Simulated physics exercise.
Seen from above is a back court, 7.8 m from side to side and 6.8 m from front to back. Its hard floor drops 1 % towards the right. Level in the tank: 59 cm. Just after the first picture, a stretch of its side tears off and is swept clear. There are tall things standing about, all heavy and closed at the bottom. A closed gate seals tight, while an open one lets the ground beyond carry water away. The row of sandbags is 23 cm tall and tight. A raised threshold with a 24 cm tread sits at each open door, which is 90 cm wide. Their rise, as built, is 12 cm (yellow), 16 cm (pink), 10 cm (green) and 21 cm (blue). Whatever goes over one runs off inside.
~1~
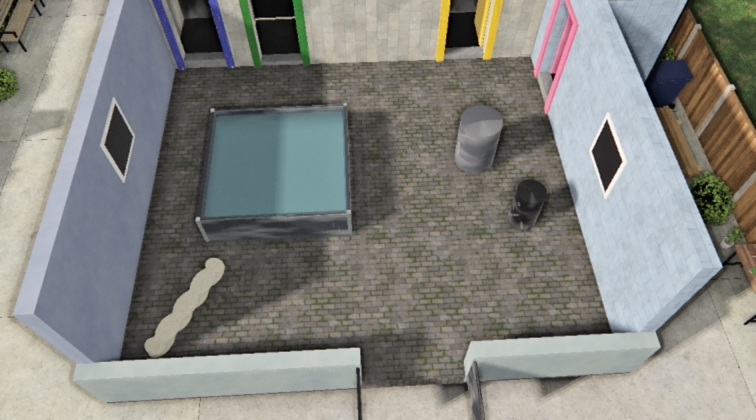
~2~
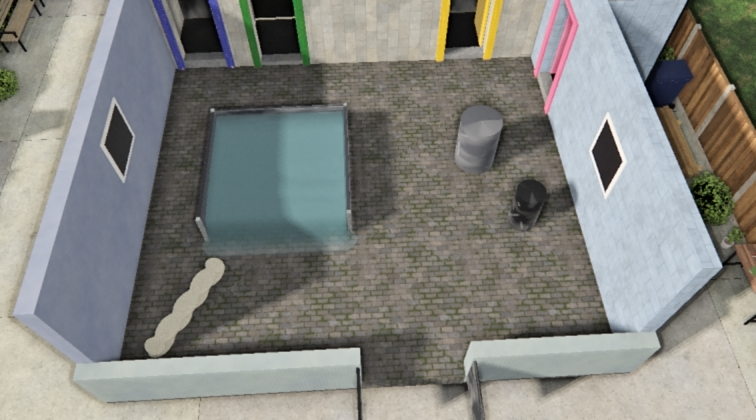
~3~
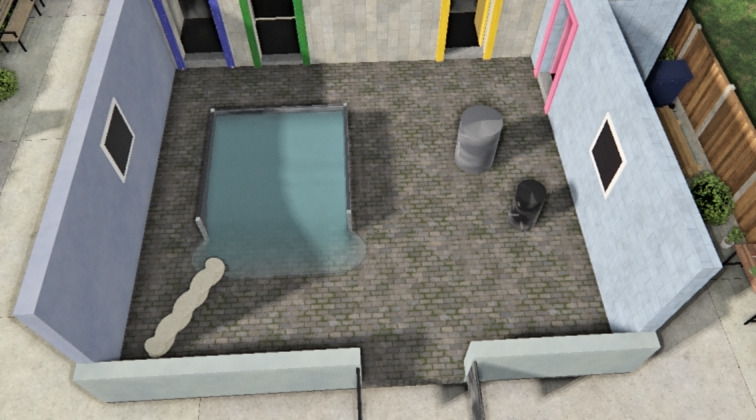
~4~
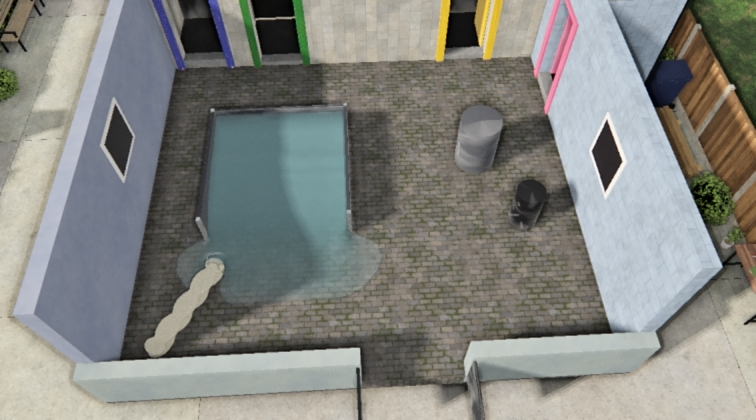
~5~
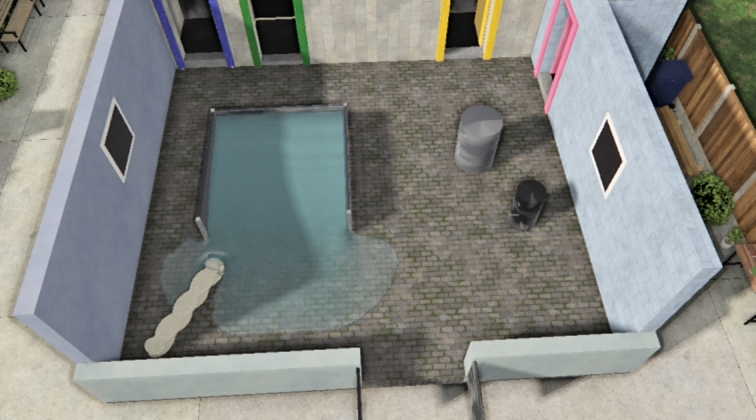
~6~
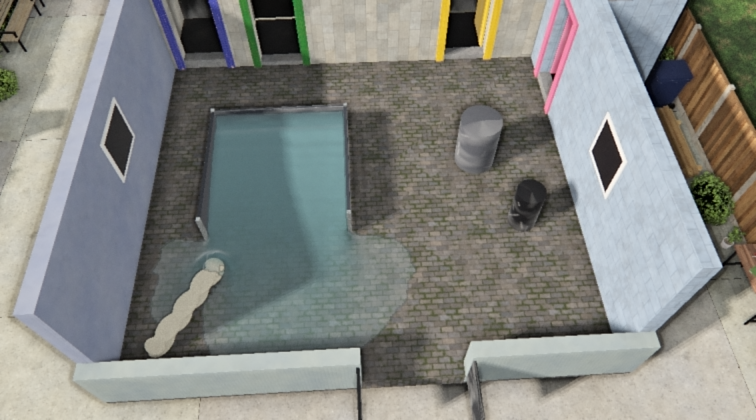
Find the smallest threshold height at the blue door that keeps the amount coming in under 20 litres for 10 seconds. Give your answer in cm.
The smallest height is roughly 13 cm.
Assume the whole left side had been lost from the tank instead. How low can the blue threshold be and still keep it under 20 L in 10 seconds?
With that break, close to 30 cm.
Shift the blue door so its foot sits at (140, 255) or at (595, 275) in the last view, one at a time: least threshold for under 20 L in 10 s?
Roughly 11.0 cm for the first and 15 cm for the second.
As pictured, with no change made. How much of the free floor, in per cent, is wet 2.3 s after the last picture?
Around 35 per cent of the free floor.
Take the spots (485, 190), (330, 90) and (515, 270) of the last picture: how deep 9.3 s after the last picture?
About 6, 3 and 9 cm respectively.
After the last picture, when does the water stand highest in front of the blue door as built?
It peaks around 5.0 s.
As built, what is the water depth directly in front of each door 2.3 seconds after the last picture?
At the yellow door the depth is 0 cm, at pink 0 cm, at green 0 cm and at blue 0 cm.
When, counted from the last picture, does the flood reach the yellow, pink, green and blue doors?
Reading them off: Yellow 6.0 s, then pink 5.0 s, then green 5.0 s, then blue 4.5 s.
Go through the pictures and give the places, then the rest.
In the first picture, still water, 59 cm deep, in the tank at (277, 162); the blue door at (195, 30) is dry.
In the second picture, the gap is at (278, 229), the front 0.3 m out at (211, 252); the back of the tank holds 59 cm.
In the third picture, the front is at (258, 274), 0.8 m from the gap at (278, 230); 1.8 m2 of floor is wet, 59 cm left at the back.
In the fourth picture, the front is at (227, 298), 1.2 m from the gap at (278, 231); 3.2 m2 of floor is wet, 59 cm left at the back.
In the fifth picture, the gap is at (278, 231), the front 1.7 m out at (232, 329); the back of the tank holds 59 cm.
In the sixth picture, the front is at a hidden place, 2.3 m from the gap at (278, 231); 6.9 m2 of floor is wet, 56 cm left at the back; the blue door at (195, 30), 4.7 m from the gap, is still 4.5 m from the nearest water.
Then, 0.7 s after the last picture water covers 25 % of the floor, deepest (44 cm) near (294, 370); it has not reached the blue door.
Then, 2.3 s after the last picture water covers 35 % of the floor, deepest (40 cm) near (117, 379); it has not reached the blue door.
Then, 9.3 s after the last picture water covers 90 % of the floor, deepest (14 cm) near (532, 66); 6 cm at the blue door, 0 litres in over its 21 cm threshold.
At the blue door as built, the water peaked near 19 cm, 5.1 s after the last picture.
With a threshold of 11 cm, 37 litres would have come in within the 10 s; with 15 cm, 10 litres. So under 20 litres takes about 13 cm.
